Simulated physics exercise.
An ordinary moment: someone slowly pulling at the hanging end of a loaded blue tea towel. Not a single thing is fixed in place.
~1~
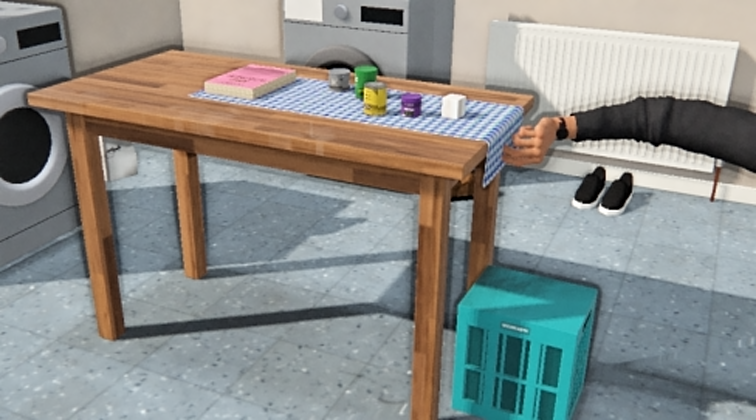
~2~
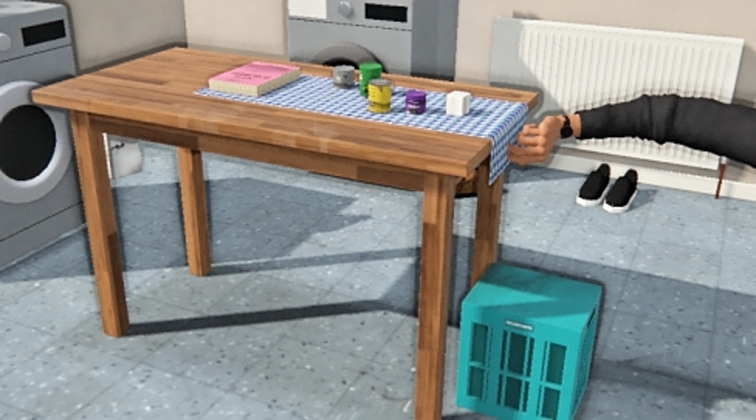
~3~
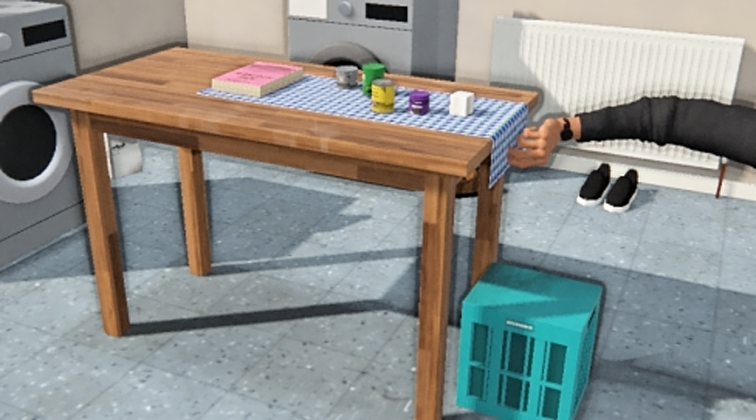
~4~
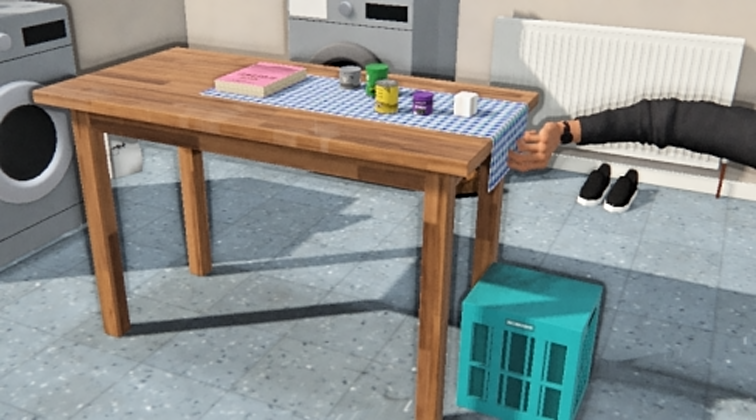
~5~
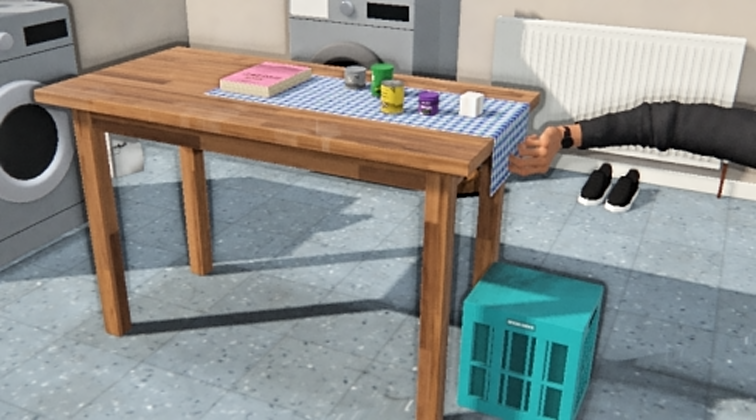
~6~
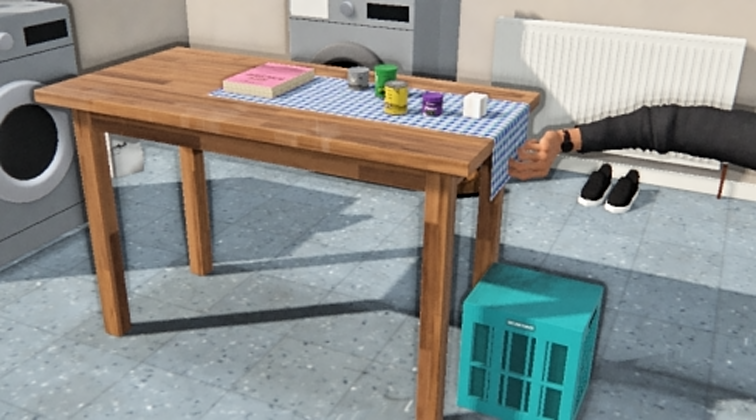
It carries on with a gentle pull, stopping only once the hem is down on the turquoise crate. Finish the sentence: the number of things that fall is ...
The number of things that fall is three.
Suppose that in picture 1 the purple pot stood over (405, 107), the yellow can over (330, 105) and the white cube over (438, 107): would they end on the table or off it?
The purple pot topples down, the yellow can stays put, and the white cube topples down.
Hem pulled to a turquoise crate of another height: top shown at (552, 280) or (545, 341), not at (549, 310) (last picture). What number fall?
2 and 4.
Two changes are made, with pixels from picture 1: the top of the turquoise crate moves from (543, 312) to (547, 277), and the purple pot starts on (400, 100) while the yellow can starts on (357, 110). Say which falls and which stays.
Result: Purple pot still there, yellow can still there.
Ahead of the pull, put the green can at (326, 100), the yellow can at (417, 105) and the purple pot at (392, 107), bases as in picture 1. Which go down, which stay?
Looking at each one, the green can remains in position, the yellow can drops away and the purple pot drops away.
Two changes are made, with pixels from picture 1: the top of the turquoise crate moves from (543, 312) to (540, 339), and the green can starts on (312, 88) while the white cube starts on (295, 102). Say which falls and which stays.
Result: Green can still there, white cube still there.
A little later, hem near (505, 251); white cube and purple pot gone.
Next, hem on the crate; white cube, purple pot and yellow can gone.
When it is over, hem on the crate; white cube, purple pot and yellow can gone. It carries off three.
